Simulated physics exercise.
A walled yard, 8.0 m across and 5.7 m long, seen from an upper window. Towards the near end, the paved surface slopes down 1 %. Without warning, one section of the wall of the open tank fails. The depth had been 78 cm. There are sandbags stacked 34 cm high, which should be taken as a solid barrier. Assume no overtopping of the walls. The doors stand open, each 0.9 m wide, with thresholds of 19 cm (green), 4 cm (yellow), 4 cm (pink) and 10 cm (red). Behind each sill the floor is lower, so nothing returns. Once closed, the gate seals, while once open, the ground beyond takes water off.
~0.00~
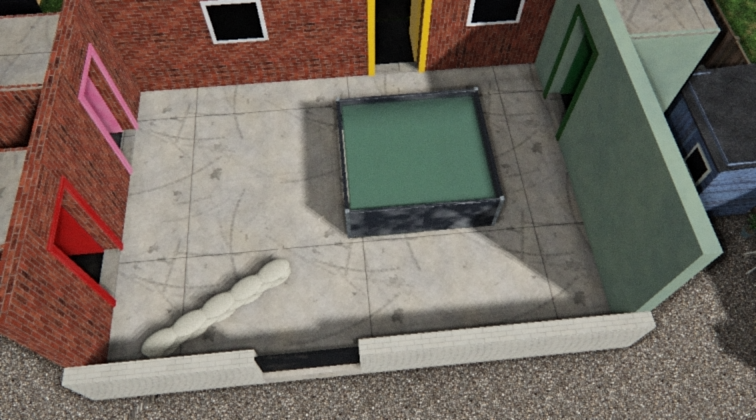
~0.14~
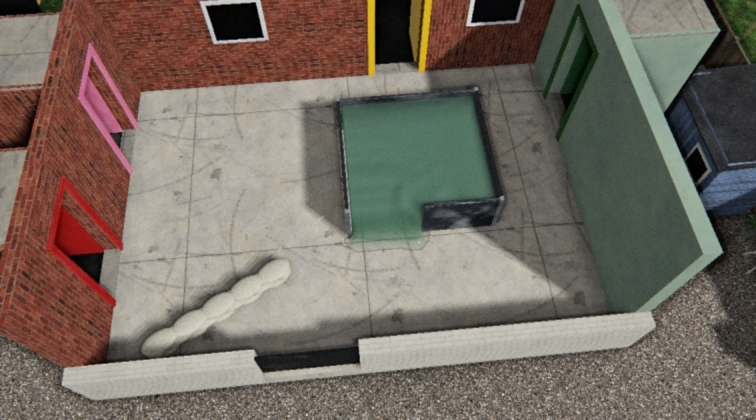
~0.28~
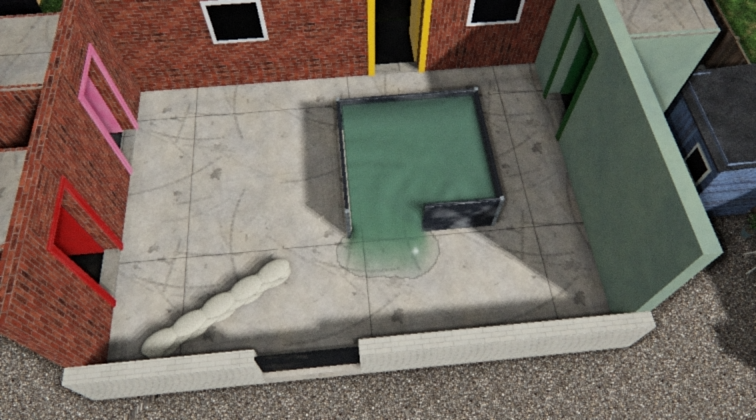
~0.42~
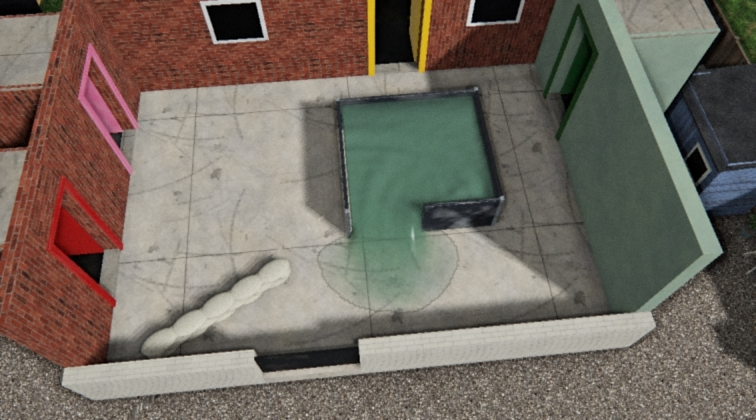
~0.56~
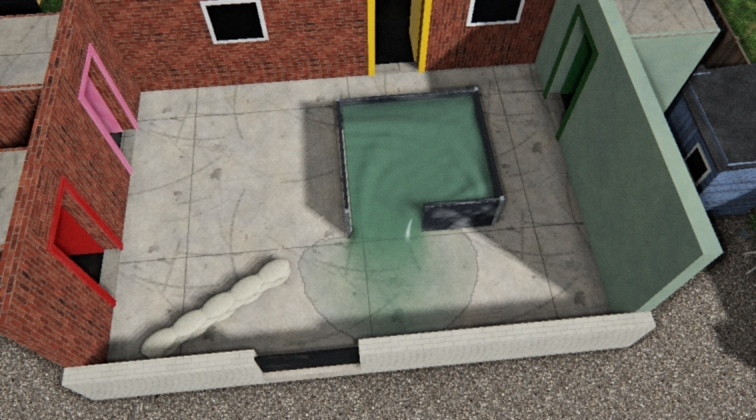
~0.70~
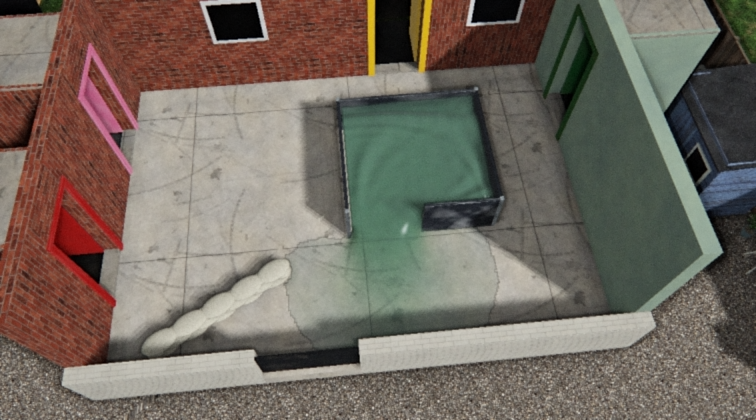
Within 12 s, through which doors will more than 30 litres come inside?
Green door: Not more than 30 litres; yellow door: More than 30 litres; pink door: More than 30 litres; red door: Not more than 30 litres.
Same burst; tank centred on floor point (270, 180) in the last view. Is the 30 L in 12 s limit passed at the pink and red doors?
Against that limit: Pink past it, red over.
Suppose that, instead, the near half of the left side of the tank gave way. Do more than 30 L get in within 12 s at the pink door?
Measured against that limit, the pink door goes beyond it.
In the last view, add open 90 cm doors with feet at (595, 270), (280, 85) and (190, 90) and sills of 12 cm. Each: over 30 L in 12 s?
In sequence the answers are more than that, less than that and less than that.
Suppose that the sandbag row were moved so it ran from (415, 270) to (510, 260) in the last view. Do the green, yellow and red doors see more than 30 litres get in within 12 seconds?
Note - green: Limit held; yellow: Limit exceeded; red: Limit exceeded.
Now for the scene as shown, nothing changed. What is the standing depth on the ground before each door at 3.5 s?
Depth readings (cm): Green = 3; yellow = 0; pink = 1; red = 7.
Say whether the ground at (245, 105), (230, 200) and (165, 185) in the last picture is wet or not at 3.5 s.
Listed in turn: Spared so far / spared so far / swamped.
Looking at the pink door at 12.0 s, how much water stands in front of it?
Looks like about 11.5 cm at that spot.
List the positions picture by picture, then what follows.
The first picture shows the open tank at (415, 150) is whole and still, 78 cm deep.
In the second picture, water pours out at (386, 225) and has run 0.7 m, to (424, 239); typically 6 cm deep outside, 78 cm at the open tank's back.
In the third picture, the front is at (428, 264), 0.9 m from the gap at (386, 225); 1.0 m2 of floor is under water; 78 cm left at the back of the open tank.
In the fourth picture, the front is at (412, 307), 1.4 m from the gap at (386, 226); 2.3 m2 of floor is under water; 78 cm left at the back of the open tank.
In the fifth picture, water pours out at (386, 226) and has run 2.1 m, to a hidden place; typically 6 cm deep outside, 75 cm at the open tank's back.
In the sixth picture, water pours out at (386, 226) and has run 2.3 m, to a hidden place; typically 6 cm deep outside, 67 cm at the open tank's back.
After 1.4 s water covers 20 % of the floor and is deepest (50 cm) near (387, 350); green door not reached, yellow door not reached, pink door not reached, red door not reached.
After 2.2 s water covers 25 % of the floor and is deepest (55 cm) near (166, 372); green door not reached, yellow door not reached, pink door not reached, red door not reached.
After 3.5 s water covers 50 % of the floor and is deepest (45 cm) near (191, 347); green door 3 cm at the sill, 0 L in, yellow door not reached, pink door not reached, red door 7 cm at the sill, 0 L in.
After 7.0 s water covers 95 % of the floor and is deepest (24 cm) near (601, 329); green door 9 cm at the sill, 0 L in, yellow door 5 cm at the sill, 0 L in, pink door 2 cm at the sill, 0 L in, red door 3 cm at the sill, 0 L in.
After 12.0 s water covers 95 % of the floor and is deepest (14 cm) near (561, 194); green door 13 cm at the sill, 0 L in, yellow door 10 cm at the sill, 79 L in, pink door 11 cm at the sill, 55 L in, red door 9 cm at the sill, 0 L in.
